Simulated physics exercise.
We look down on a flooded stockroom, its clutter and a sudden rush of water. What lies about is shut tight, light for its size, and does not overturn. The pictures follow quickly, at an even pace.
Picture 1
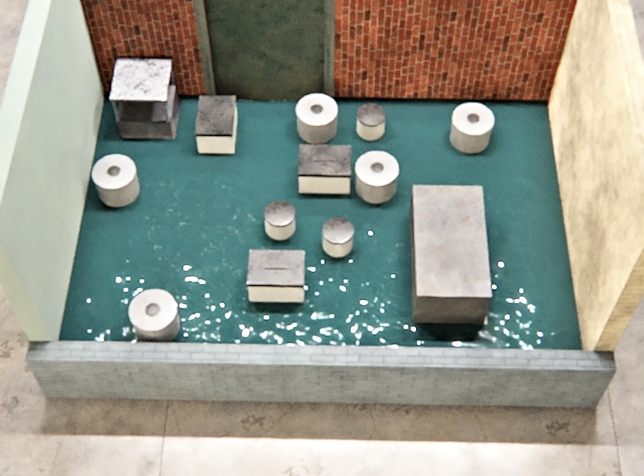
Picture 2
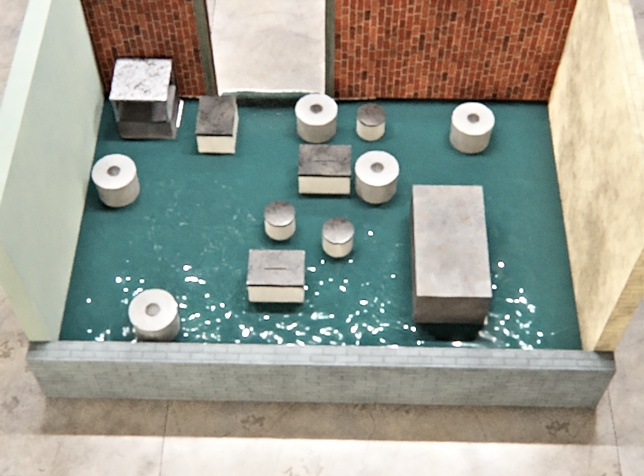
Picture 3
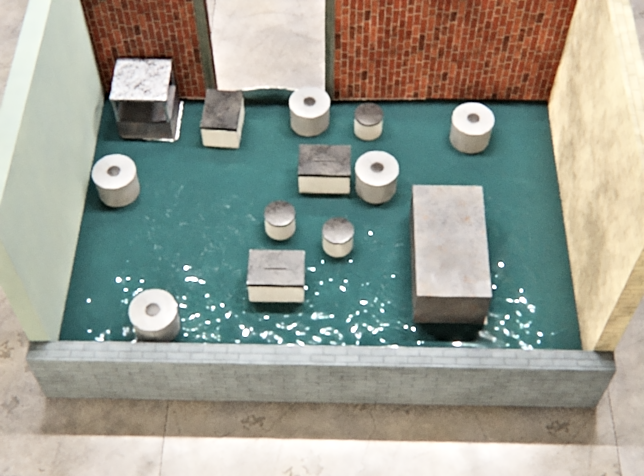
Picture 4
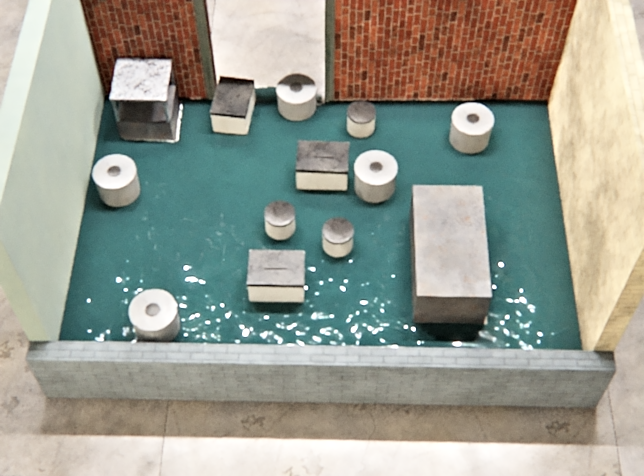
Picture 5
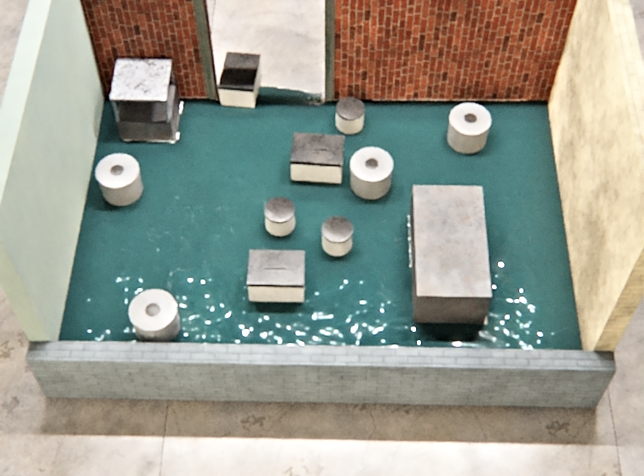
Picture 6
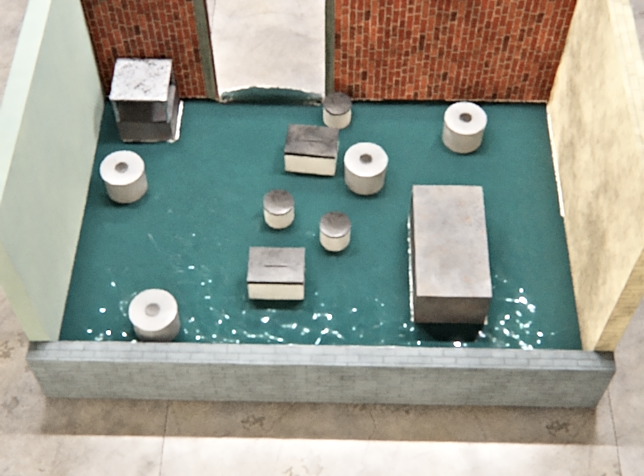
Floating blocks and drums drift toward the opened doorway, and two nearby pass out through it.
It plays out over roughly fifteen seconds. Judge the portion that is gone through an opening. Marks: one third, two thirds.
That comes to two thirds or above.
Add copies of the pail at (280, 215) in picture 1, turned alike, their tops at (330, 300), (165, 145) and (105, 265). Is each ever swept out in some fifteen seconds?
In turn: Kept in, gone, kept in.
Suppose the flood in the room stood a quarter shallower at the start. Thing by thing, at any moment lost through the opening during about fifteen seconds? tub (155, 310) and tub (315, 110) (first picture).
As listed: Inside, washed out.
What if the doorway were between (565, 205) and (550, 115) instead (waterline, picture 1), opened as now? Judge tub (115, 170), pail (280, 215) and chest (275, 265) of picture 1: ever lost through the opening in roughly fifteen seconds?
In that order: Stays, carried outside, left behind.
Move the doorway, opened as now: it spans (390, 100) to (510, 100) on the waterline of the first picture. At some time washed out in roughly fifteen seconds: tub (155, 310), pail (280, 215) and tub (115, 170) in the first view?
One after the other: Still in, washed out, left behind.
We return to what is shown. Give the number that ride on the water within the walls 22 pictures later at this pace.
That makes 5.
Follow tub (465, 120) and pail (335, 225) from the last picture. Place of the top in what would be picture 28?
Roughly at (305, 90) and (276, 106).
A moment on, 3 of 11 are out; 8 afloat.
Next, 4 of 11 are out; 7 afloat.
Later, 6 of 11 are out; 5 afloat.
In the end, 9 of 11 are out; 2 afloat.
